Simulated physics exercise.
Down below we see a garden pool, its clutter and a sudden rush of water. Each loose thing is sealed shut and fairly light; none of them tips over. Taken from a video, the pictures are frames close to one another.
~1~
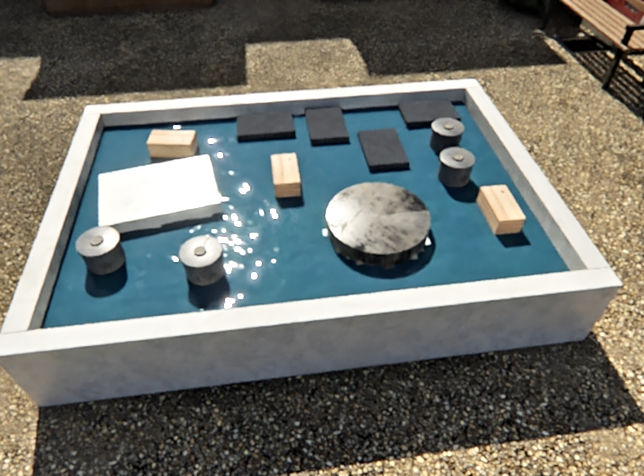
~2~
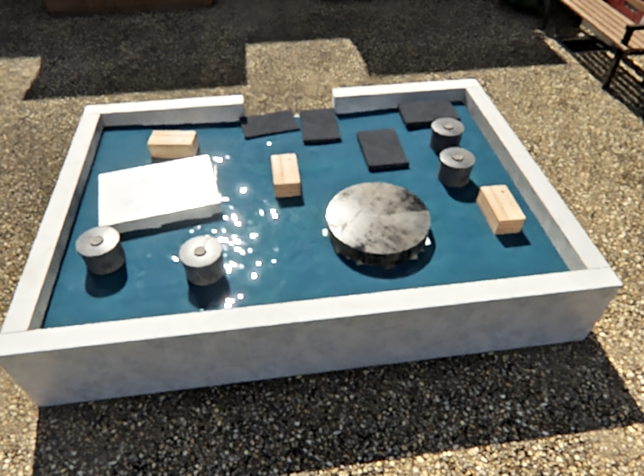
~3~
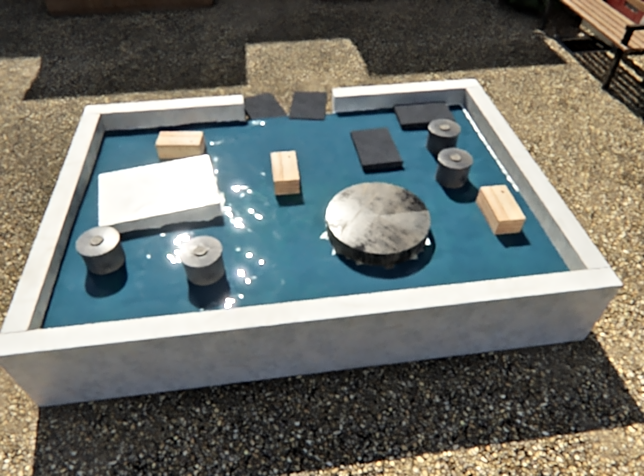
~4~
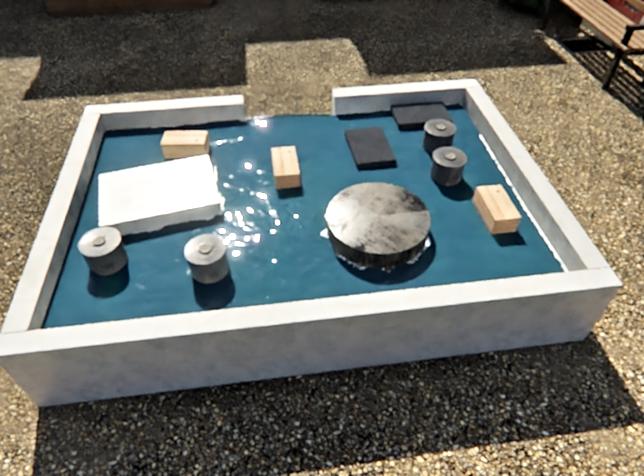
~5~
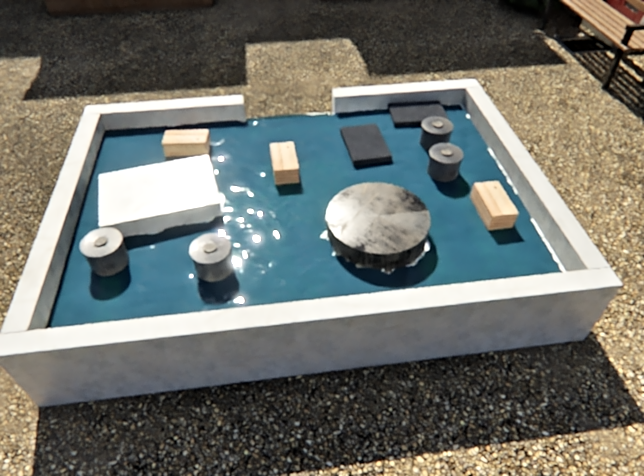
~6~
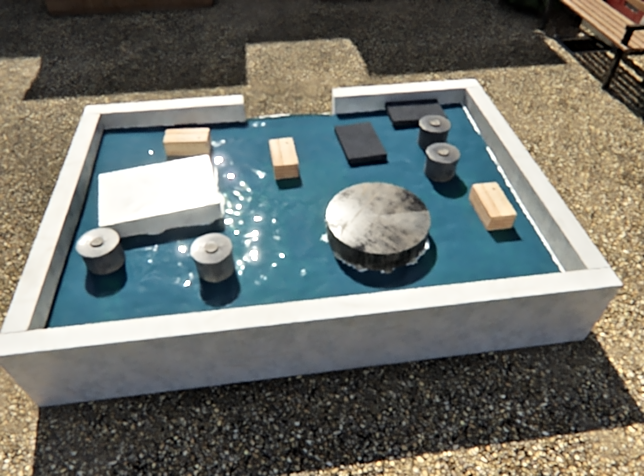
Water in a white-walled garden pool rushed toward a gap that opened in the back wall, and two dark slabs slid out through it while the remaining blocks, cans and slabs drifted slightly.
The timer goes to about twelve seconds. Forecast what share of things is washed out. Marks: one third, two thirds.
The fraction that goes is likely to be a third up to two thirds.
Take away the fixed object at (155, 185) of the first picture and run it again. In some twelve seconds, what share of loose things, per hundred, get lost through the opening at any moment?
It comes to some 50 per cent of the lot.
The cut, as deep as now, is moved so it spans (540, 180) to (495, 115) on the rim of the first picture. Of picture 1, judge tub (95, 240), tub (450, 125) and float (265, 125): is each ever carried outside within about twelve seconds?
The three read no escape, escape and no escape, respectively.
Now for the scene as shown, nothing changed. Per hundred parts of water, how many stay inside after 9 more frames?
About 78 percent.
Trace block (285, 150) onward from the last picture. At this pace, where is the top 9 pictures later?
(281, 120), roughly.
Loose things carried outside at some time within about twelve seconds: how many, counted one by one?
It adds up to 4.
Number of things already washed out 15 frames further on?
By my count it is 4.
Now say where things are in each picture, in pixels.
The first frame shows a block at (285, 168), afloat; a float at (383, 146), afloat; 0 of 11 have shifted.
The second frame shows a block at (285, 169), afloat; a float at (382, 146) floats; 2 of 11 have shifted.
The third frame shows a block at (285, 166) floats, close to its start; a float at (376, 145), afloat, close to its start; 5 of 11 have shifted.
The fourth frame shows a block at (285, 161) floats, close to its start; a float at (370, 144), afloat, close to its start; 8 of 11 have shifted.
The fifth frame shows a block at (284, 156) floats, close to its start; a float at (365, 141) floats, close to its start; 10 of 11 have shifted.
The sixth frame shows a block at (283, 152) floats, close to its start; a float at (360, 139), afloat, close to its start; 10 of 11 have shifted.
A moment on, 2 of 11 are out; 9 afloat.
Next, 3 of 11 are out; 8 afloat.
Later, 4 of 11 are out; 7 afloat.
In the end, 4 of 11 are out; 7 afloat.
